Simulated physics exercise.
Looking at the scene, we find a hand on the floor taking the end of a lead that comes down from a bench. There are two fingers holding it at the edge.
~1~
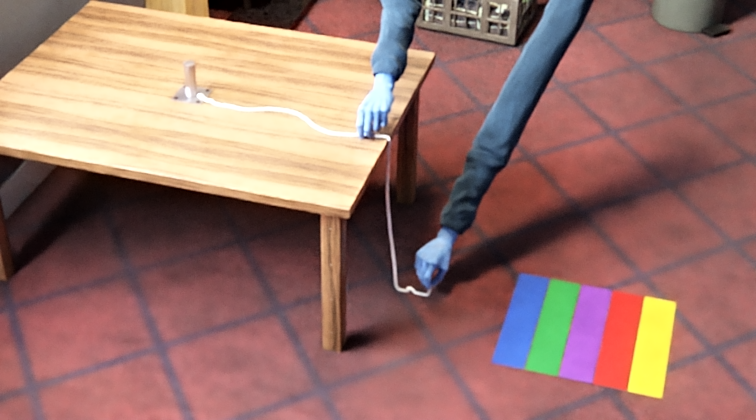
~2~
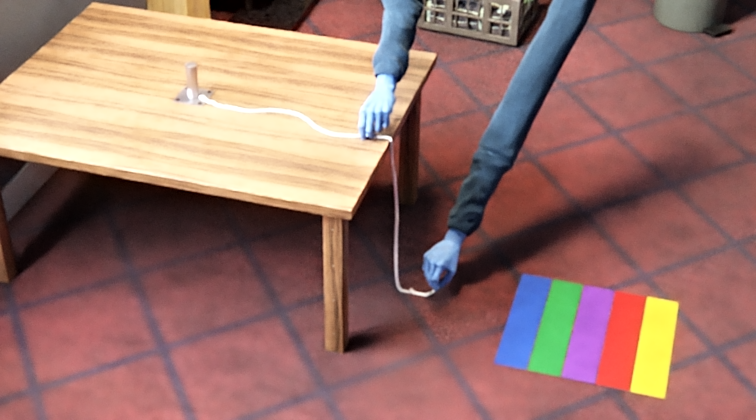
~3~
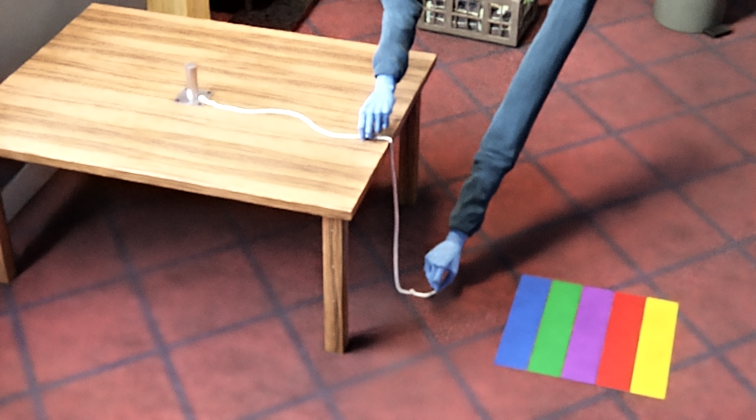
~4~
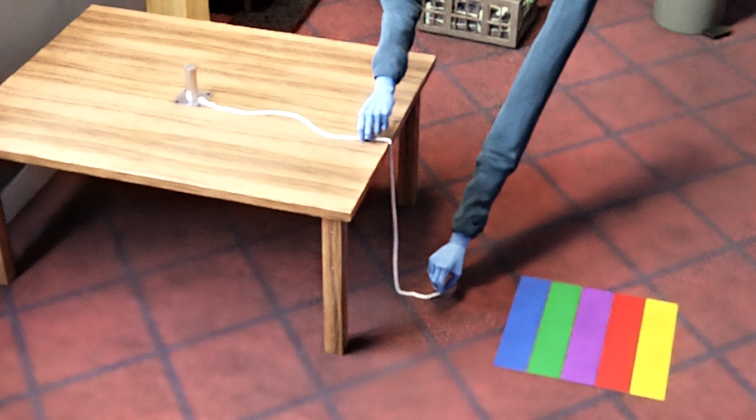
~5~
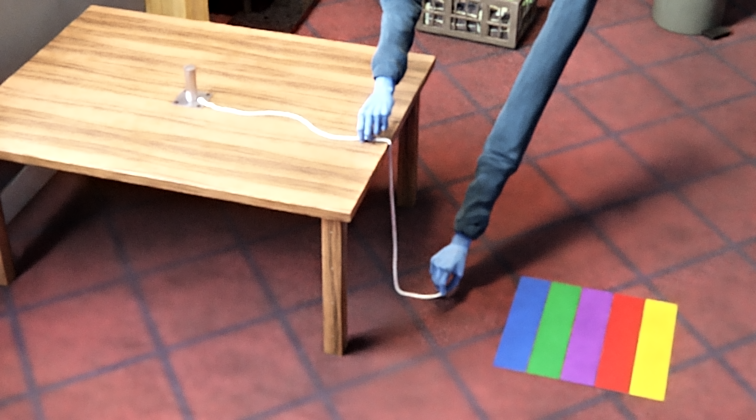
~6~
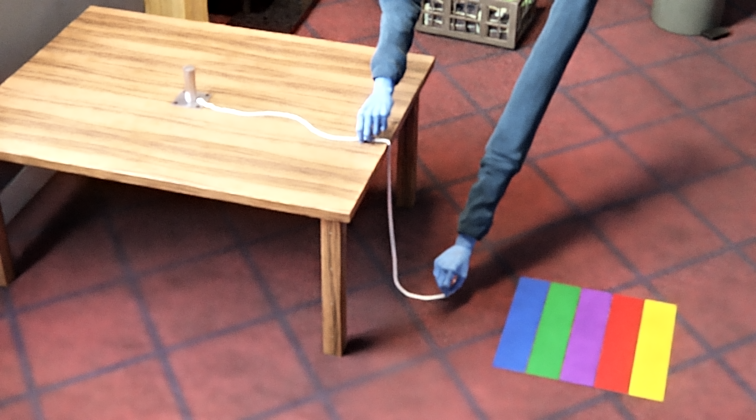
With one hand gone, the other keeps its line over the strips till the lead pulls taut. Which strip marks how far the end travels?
The green strip.
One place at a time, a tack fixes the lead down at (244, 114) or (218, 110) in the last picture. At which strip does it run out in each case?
First try green, second try green.
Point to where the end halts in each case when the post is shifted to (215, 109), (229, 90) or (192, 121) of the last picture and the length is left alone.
Near (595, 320); near (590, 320); near (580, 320).
Early on, end near (491, 301); short of the strips.
Midway, end near (533, 309); over blue.
At the end of the slack, end near (558, 314); over green. It gets as far as the green strip.
